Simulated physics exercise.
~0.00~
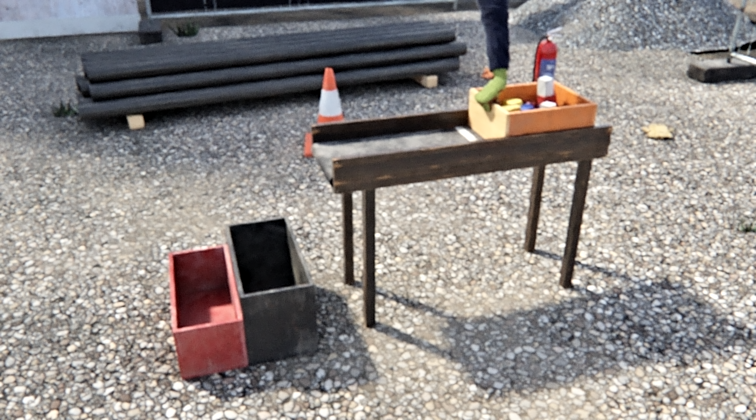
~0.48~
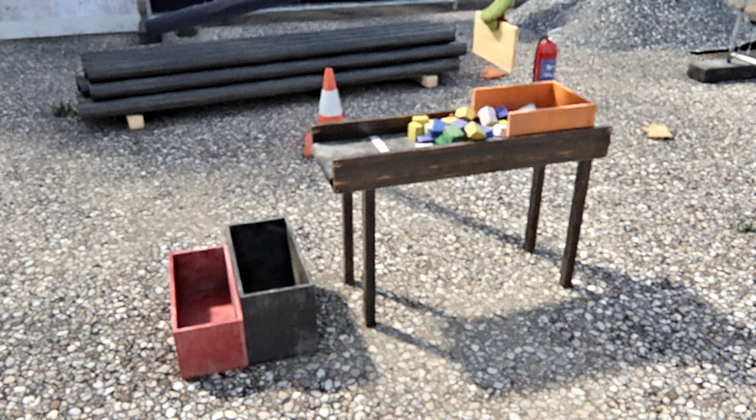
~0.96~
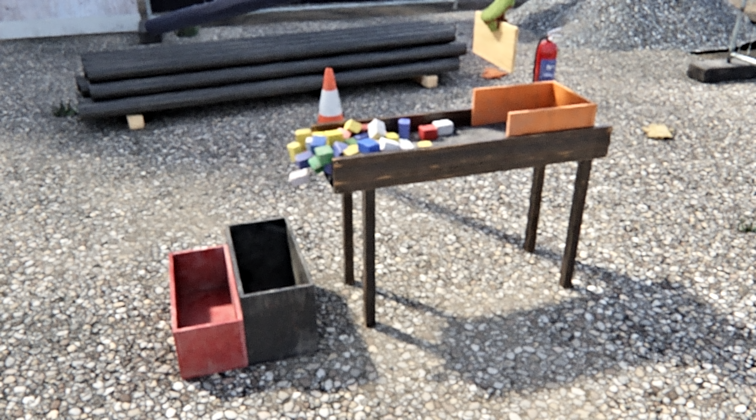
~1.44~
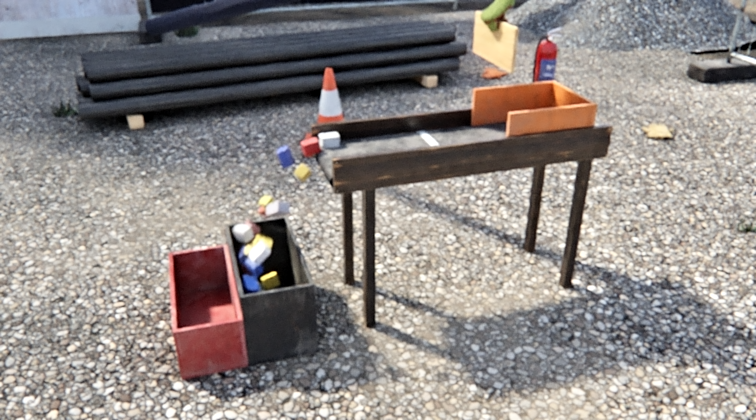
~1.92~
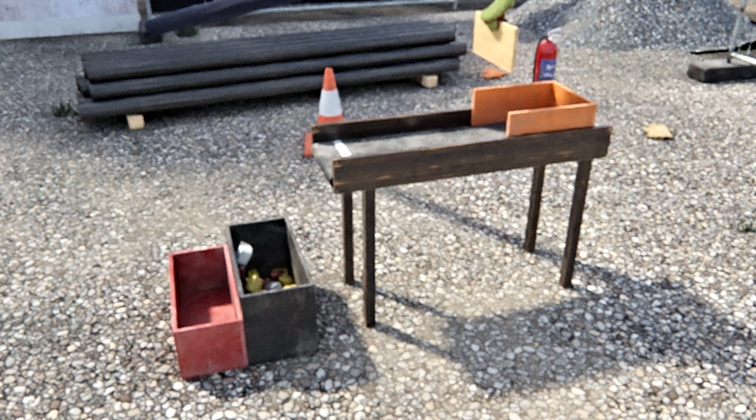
On sunlit gravel, a gloved hand lifting an orange box's end panel, colourful blocks riding a belt left and dropping into a black bin.
